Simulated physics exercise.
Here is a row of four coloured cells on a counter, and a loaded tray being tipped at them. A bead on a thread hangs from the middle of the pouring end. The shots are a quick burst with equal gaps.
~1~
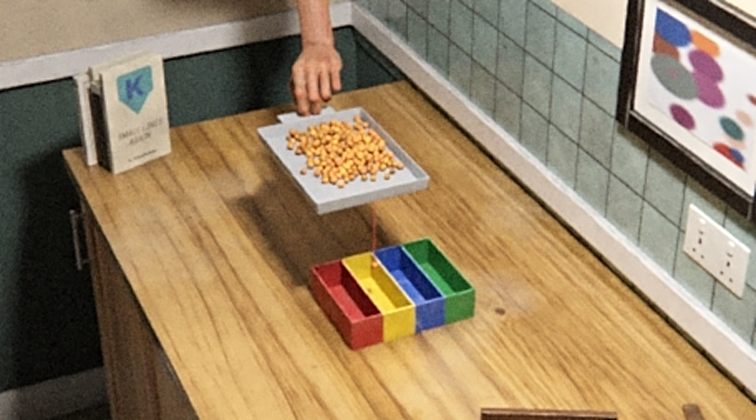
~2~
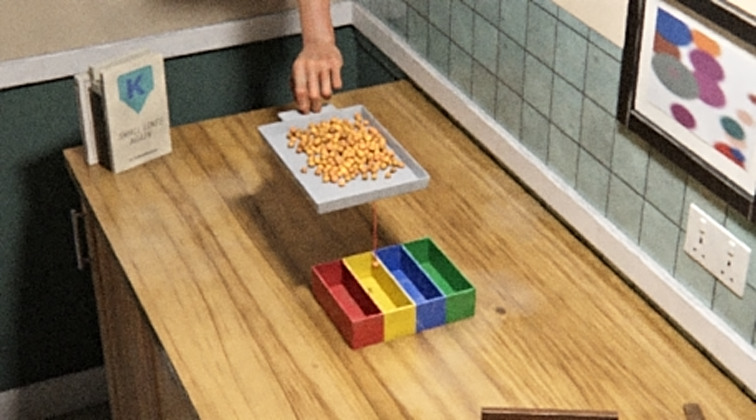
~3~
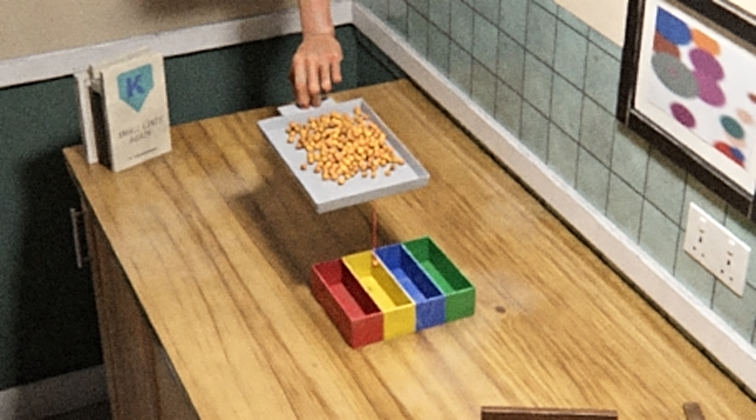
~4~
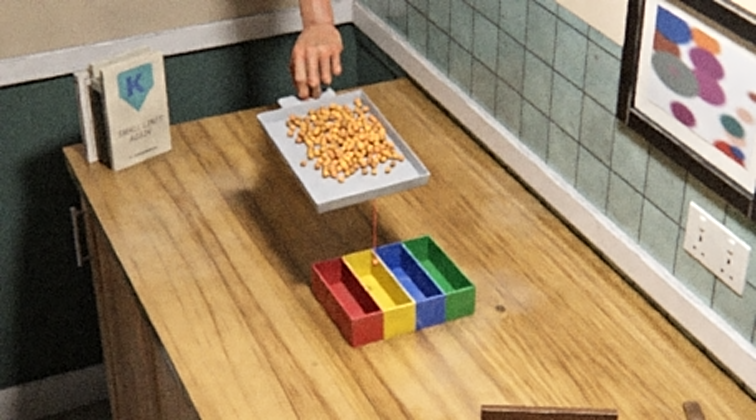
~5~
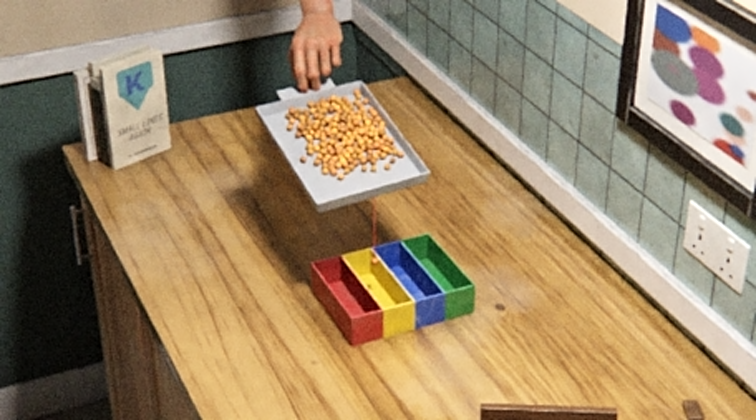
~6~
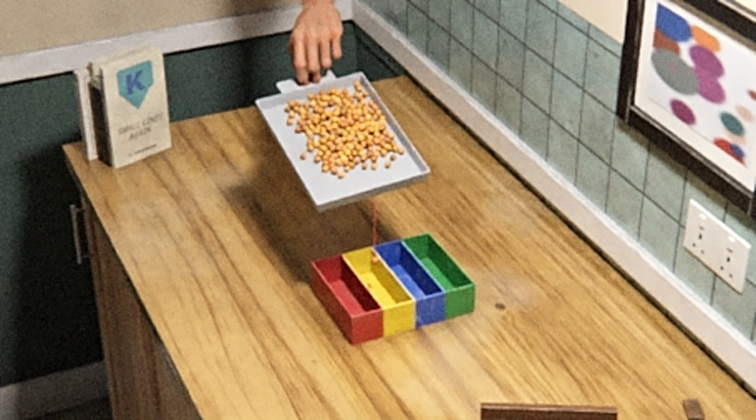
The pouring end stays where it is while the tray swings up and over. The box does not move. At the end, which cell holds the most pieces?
It favours the red compartment.
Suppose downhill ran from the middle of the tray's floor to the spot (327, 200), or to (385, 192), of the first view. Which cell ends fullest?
First red, then green.
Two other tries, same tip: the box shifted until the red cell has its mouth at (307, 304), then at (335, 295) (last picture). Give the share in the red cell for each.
First some 10, then 50 per cent.
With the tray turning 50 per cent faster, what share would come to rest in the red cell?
Close to 30 per cent.
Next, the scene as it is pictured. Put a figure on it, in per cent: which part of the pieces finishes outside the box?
Near 30 %.
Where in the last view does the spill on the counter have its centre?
Close to (315, 337).
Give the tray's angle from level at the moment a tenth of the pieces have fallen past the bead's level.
Roughly 105°.
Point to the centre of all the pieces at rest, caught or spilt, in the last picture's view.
At about (356, 320).
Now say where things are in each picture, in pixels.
The first picture shows corners of the pouring end at (318, 202) and (426, 177), level; middle of the load at (343, 147), roasted chickpeas; bead on its thread at (375, 265); red cell at (368, 329); yellow cell at (399, 321); blue cell at (430, 312); green cell at (460, 304).
The second picture shows corners of the pouring end at (319, 202) and (427, 176), level; middle of the load at (343, 145).
The third picture shows corners of the pouring end at (319, 202) and (427, 175), tipped barely, lowest at the left corner; middle of the load at (343, 141).
The fourth picture shows corners of the pouring end at (319, 202) and (427, 173), tipped a little, lowest at the left corner; middle of the load at (343, 136).
The fifth picture shows corners of the pouring end at (318, 202) and (427, 171), tipped a little, lowest at the left corner; middle of the load at (343, 130).
The sixth picture shows corners of the pouring end at (319, 202) and (427, 170), tipped a little, lowest at the left corner; middle of the load at (343, 125); red cell at (368, 324); yellow cell at (399, 316); blue cell at (430, 307); green cell at (460, 299).
Soon, tray tipped steeply; nearly all on the tray; a stray few falling or outside the box.
A while on, tray tipped right over; nearly all on the tray; a stray few in the red cell; a small part falling or outside the box.
Towards the end, tray tipped past a quarter turn; about half in the red cell; about a quarter in the yellow cell; a small part in the blue cell; a stray few in the green cell; about a third falling or outside the box.
Finally, tray tipped past a quarter turn; about half in the red cell; about a quarter in the yellow cell; a small part in the blue cell; a stray few in the green cell; about a third outside the box.
